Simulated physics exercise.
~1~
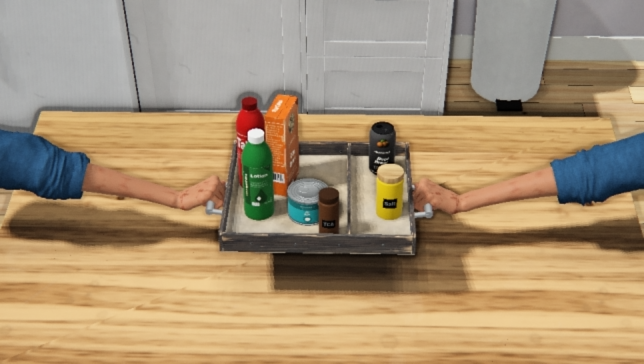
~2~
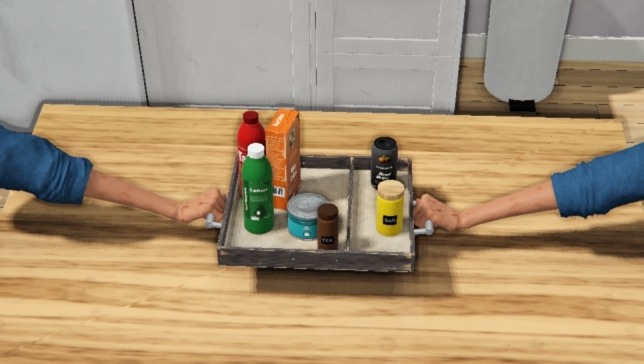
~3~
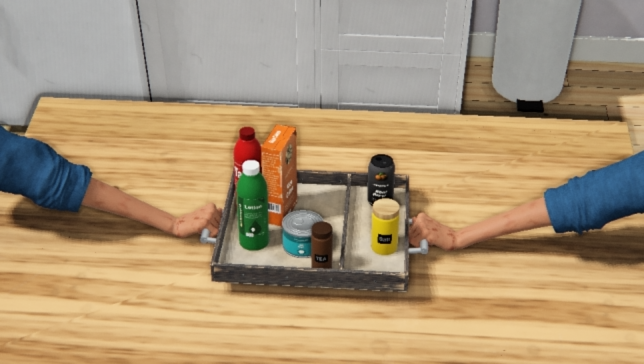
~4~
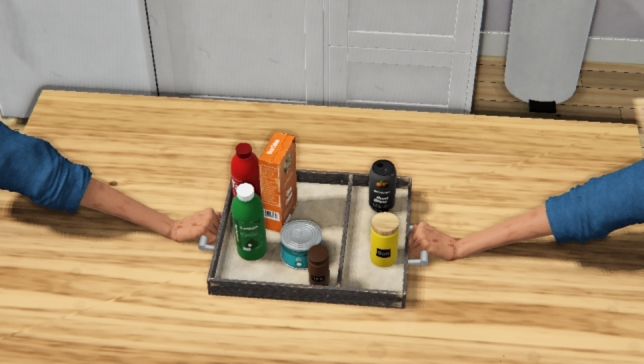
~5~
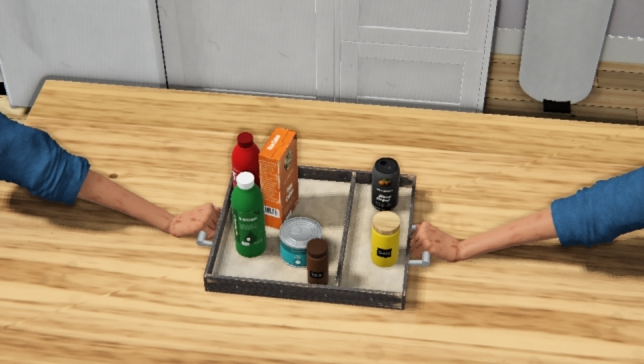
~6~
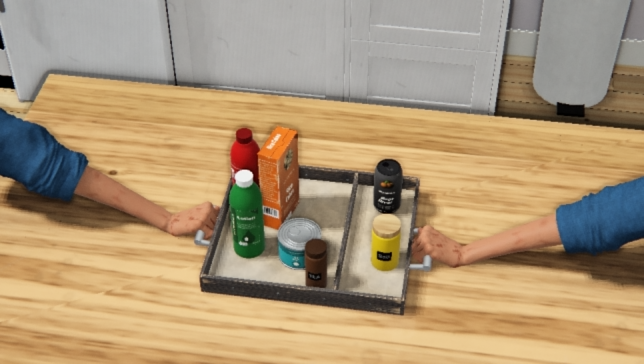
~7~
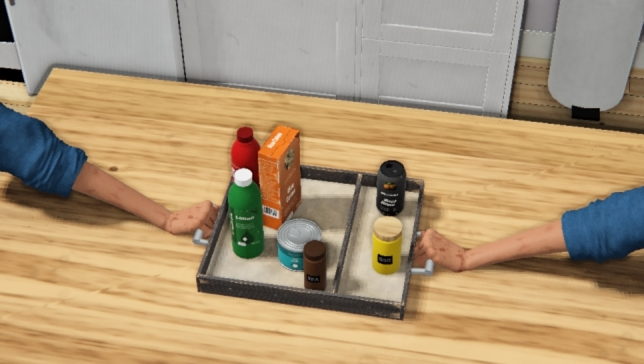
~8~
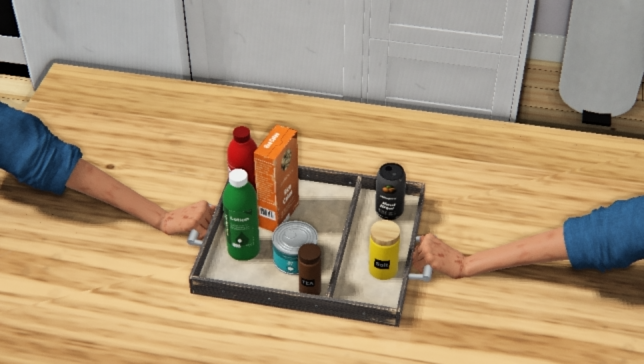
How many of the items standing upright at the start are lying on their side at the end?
None of them are lying on their side at the end. The bottles, the orange packet, the black can, the yellow jar and the brown shaker are all still standing.
